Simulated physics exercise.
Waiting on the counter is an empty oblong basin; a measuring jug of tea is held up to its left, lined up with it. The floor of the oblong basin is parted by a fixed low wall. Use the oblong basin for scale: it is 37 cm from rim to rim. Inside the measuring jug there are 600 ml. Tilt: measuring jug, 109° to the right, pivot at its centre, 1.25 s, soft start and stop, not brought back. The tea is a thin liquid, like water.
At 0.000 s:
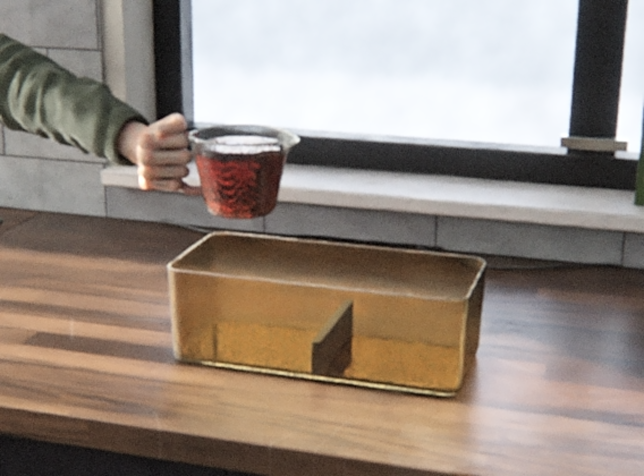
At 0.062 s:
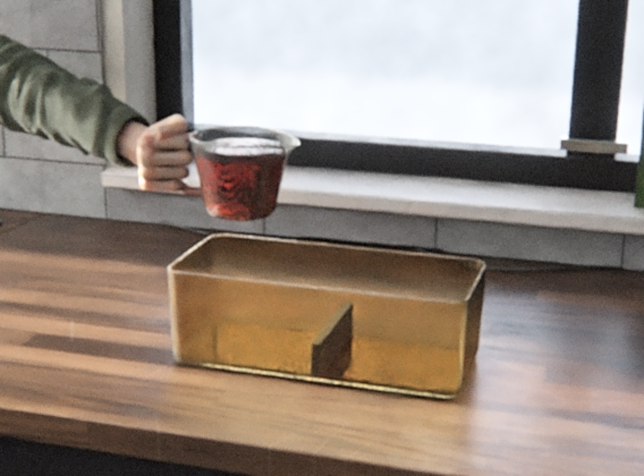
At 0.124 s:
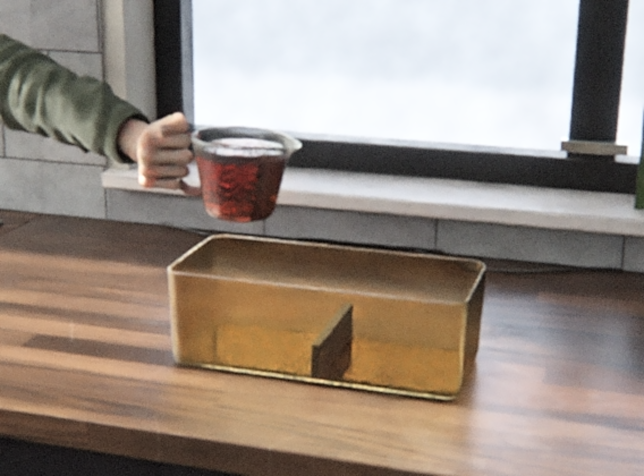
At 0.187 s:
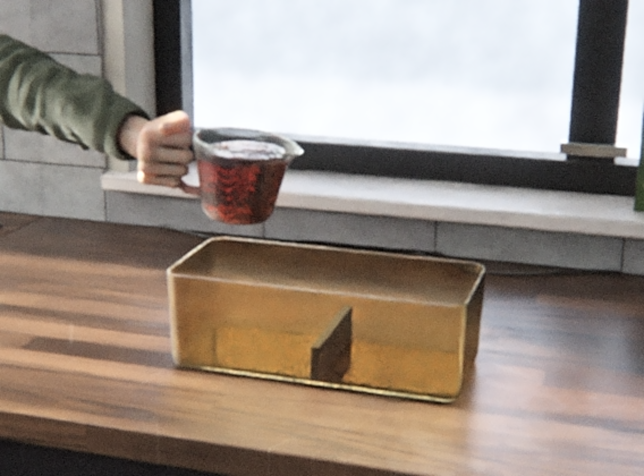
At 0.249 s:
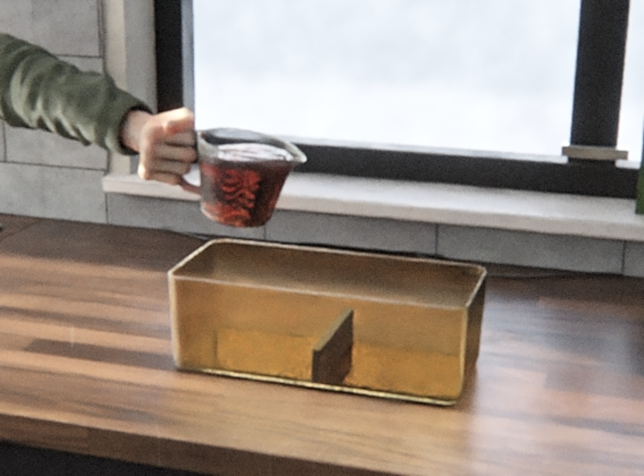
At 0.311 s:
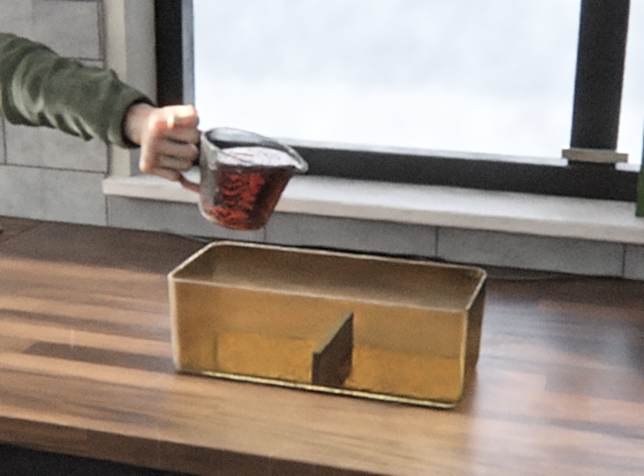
At first, a hand in a green sleeve holds a glass measuring jug of reddish-brown tea level above the left side of an empty oblong basin with a low divider. The hand then tilts the jug gradually to the right, its spout dipping toward the basin while the tea stays inside.
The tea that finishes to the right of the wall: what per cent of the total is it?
It is about 59 per cent of the total.
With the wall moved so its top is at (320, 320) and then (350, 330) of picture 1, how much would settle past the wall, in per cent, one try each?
Respectively 80 and 40 %.
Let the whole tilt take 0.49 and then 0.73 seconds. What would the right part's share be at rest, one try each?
It comes to 30 per cent, and then 40 per cent.
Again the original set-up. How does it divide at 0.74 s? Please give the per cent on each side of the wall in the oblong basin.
About 2 left, 22 right.
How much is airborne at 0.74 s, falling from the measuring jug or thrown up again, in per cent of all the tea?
At that moment, about 20 percent.
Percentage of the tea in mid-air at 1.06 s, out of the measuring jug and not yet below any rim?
About 4 per cent.
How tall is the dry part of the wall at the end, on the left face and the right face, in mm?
Left about 36 mm, right about 30 mm.
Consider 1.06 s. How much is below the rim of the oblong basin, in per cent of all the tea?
About 90 per cent.
By 0.74 s the tilt is 70° and 55 per cent is still to pour, 2 is left of the wall and 22 right of it.
By 1.06 s the tilt is 103° and 6 per cent is still to pour, 32 is left of the wall and 59 right of it.
By 1.39 s the tilt is 109° and 0 per cent is still to pour, 41 is left of the wall and 59 right of it.
By 1.75 s the tilt is 109° and 0 per cent is still to pour, 41 is left of the wall and 59 right of it.
At rest 41 per cent lies left of the wall, 59 right of it and 0 outside.
